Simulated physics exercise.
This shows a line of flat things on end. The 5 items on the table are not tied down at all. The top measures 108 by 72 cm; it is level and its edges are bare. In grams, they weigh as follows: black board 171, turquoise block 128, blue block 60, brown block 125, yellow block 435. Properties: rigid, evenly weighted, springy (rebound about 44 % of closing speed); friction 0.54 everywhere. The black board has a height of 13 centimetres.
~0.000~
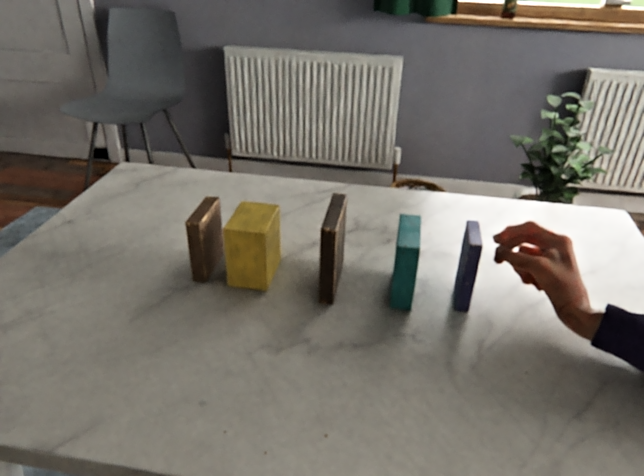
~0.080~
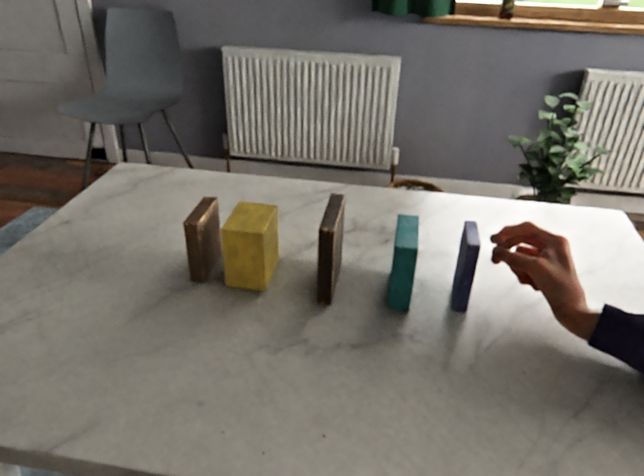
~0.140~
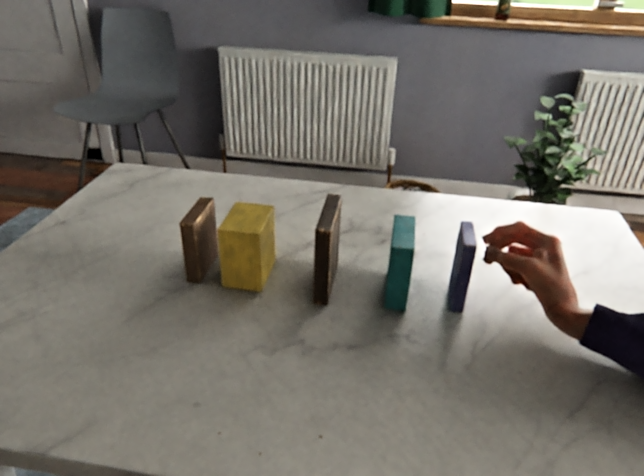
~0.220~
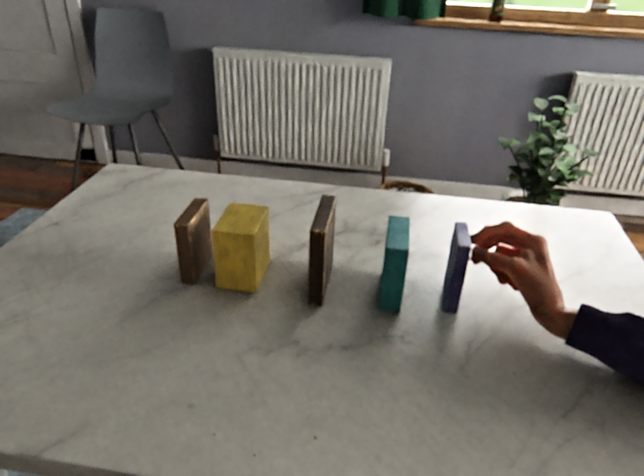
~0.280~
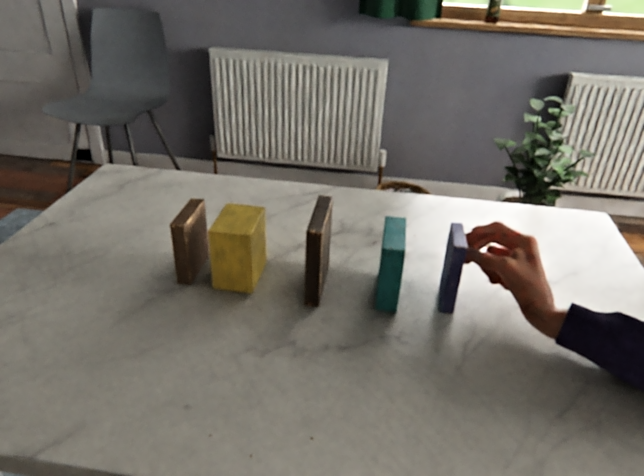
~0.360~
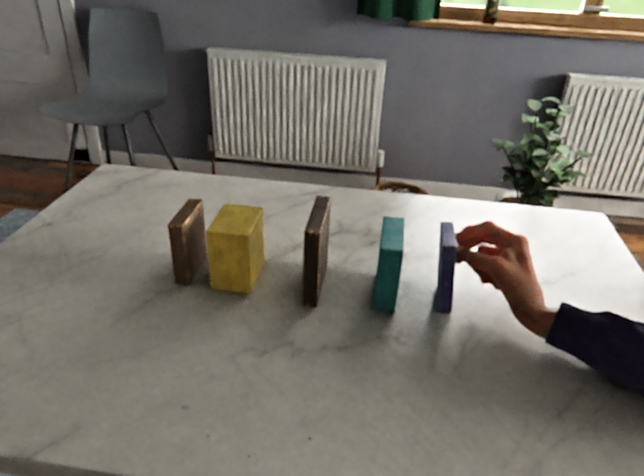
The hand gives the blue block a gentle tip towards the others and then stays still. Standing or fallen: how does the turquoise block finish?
Fallen.
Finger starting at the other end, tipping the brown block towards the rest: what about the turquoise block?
The turquoise block remains standing.
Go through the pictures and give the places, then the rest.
In the first frame, turquoise block (406, 261); black board (333, 248).
In the second frame, black board (331, 248); yellow block (252, 246).
In the third frame, black board (328, 249); yellow block (249, 246).
In the fourth frame, black board (322, 249); yellow block (243, 247).
In the fifth frame, black board (319, 250); yellow block (239, 248).
In the sixth frame, blue block 6° over; turquoise block (389, 263); black board (317, 250).
By 0.96 s, blue block 64° over; turquoise block tilted 52° near (356, 264); black board tilted 5°.
By 1.36 s, blue block 69° over; turquoise block tilted 74° near (346, 272); black board tilted 44°; yellow block tilted 6°.
When it is over (3.6 s), lying over on the table, black board and turquoise block; yellow block within 5 cm of the start. End places, in pixels of the last picture, turquoise block near (350, 274).
